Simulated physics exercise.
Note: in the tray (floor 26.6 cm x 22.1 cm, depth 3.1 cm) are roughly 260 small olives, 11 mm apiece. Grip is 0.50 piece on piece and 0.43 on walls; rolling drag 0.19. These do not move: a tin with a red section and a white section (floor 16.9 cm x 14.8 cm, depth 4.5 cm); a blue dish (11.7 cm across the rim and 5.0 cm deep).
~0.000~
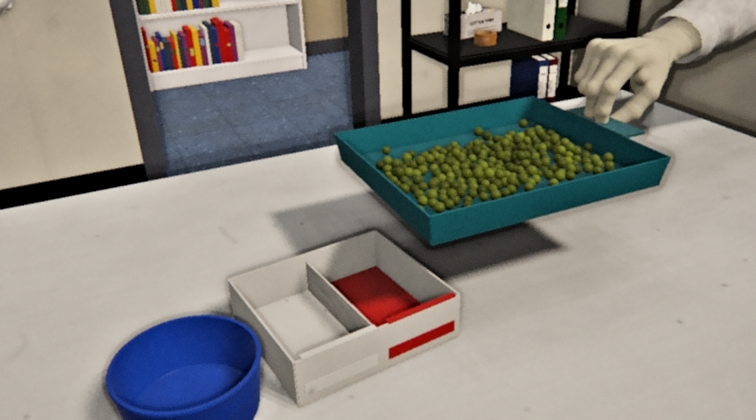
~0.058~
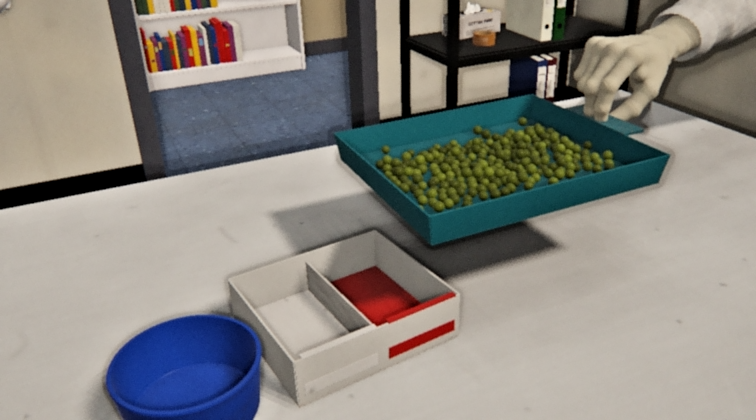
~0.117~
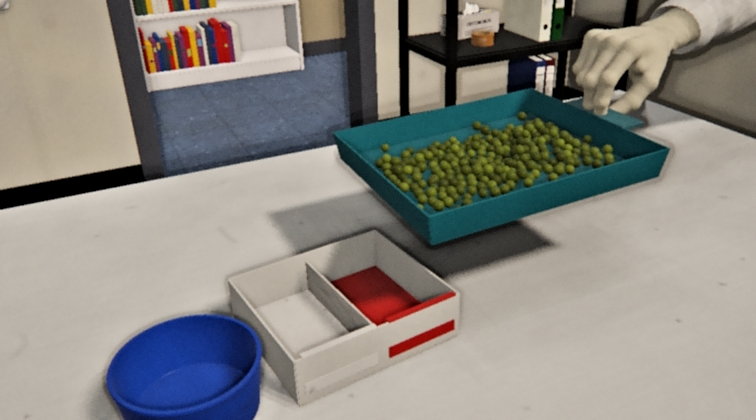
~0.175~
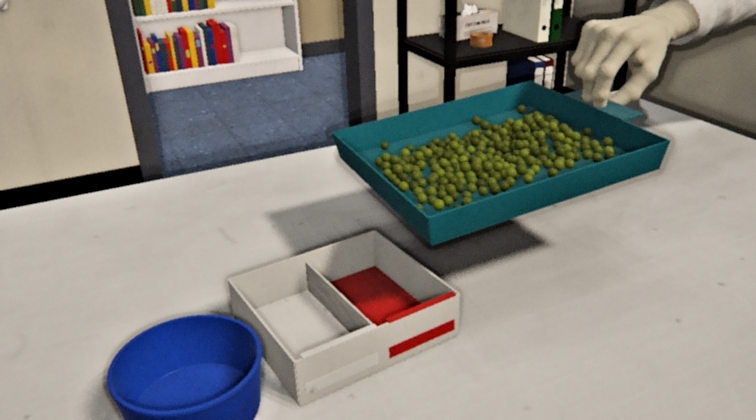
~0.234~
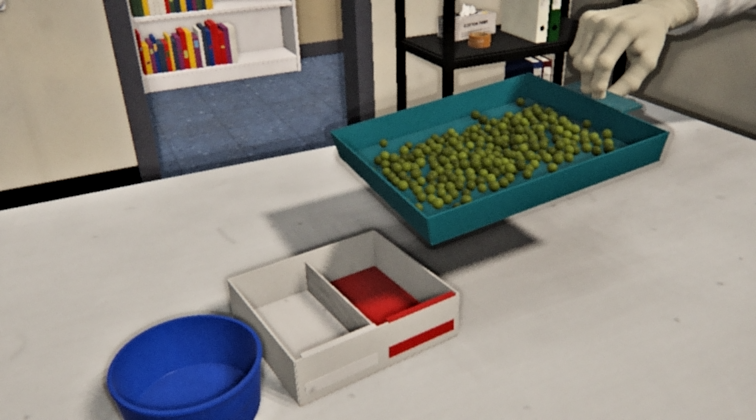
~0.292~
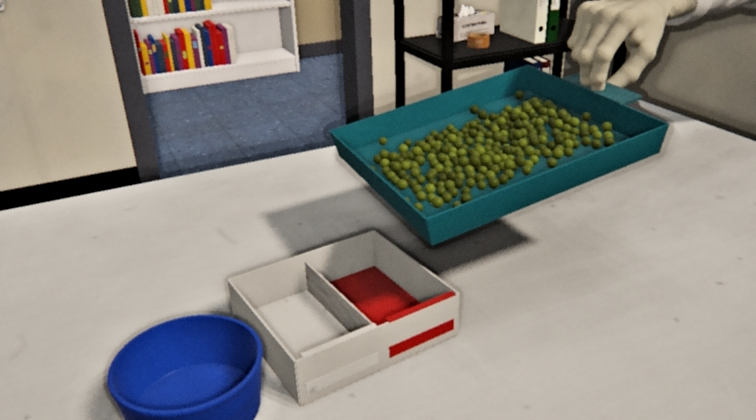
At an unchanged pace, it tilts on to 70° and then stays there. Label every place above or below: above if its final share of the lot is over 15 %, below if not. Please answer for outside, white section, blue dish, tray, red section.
Outside everything: Below, white section: Below, blue dish: Below, tray: Above, red section: Below.
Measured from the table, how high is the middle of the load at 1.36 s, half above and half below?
Height: Roughly 16 cm.
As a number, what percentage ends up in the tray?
My estimate is roughly 100 per cent.
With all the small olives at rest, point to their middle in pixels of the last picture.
Position: Approx. (402, 130).
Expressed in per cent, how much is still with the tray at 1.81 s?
Around 100 percent of the load is still there.
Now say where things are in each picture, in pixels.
Tray at (559, 187); tilt 0 degrees; leading edge at (376, 169); middle of the load at (490, 167); divided tin at (341, 287); blue dish at (185, 359), in the first frame.
Tray at (559, 186); tilt 0 degrees; leading edge at (375, 169); middle of the load at (489, 165), in the second frame.
Tray at (558, 183); tilt 2 degrees; leading edge at (375, 169); middle of the load at (489, 162), in the third frame.
Tray at (557, 179); tilt 4 degrees; low side left; leading edge at (374, 169); middle of the load at (489, 158), in the fourth frame.
Tray at (556, 175); tilt 6 degrees; low side left; leading edge at (372, 169); middle of the load at (488, 154), in the fifth frame.
Tray at (555, 171); tilt 8 degrees; low side left; leading edge at (371, 169); middle of the load at (487, 150); divided tin at (340, 286); blue dish at (186, 359). It turns about 35 degrees a second, in the sixth frame.
After 0.88 s, tilt 29 degrees; tray 100 %; middle of all pieces near (453, 132).
After 1.36 s, tilt 46 degrees; tray 100 %; middle of all pieces near (425, 133).
Then, at 1.81 s, tilt 62 degrees; tray 100 %; middle of all pieces near (410, 126).
Then, at 2.24 s, tilt 70 degrees; tray 100 %; middle of all pieces near (402, 126).
By 2.5 s all is still; outside 0 %, white section 0 %, blue dish 0 %, tray 100 %, red section 0 %.
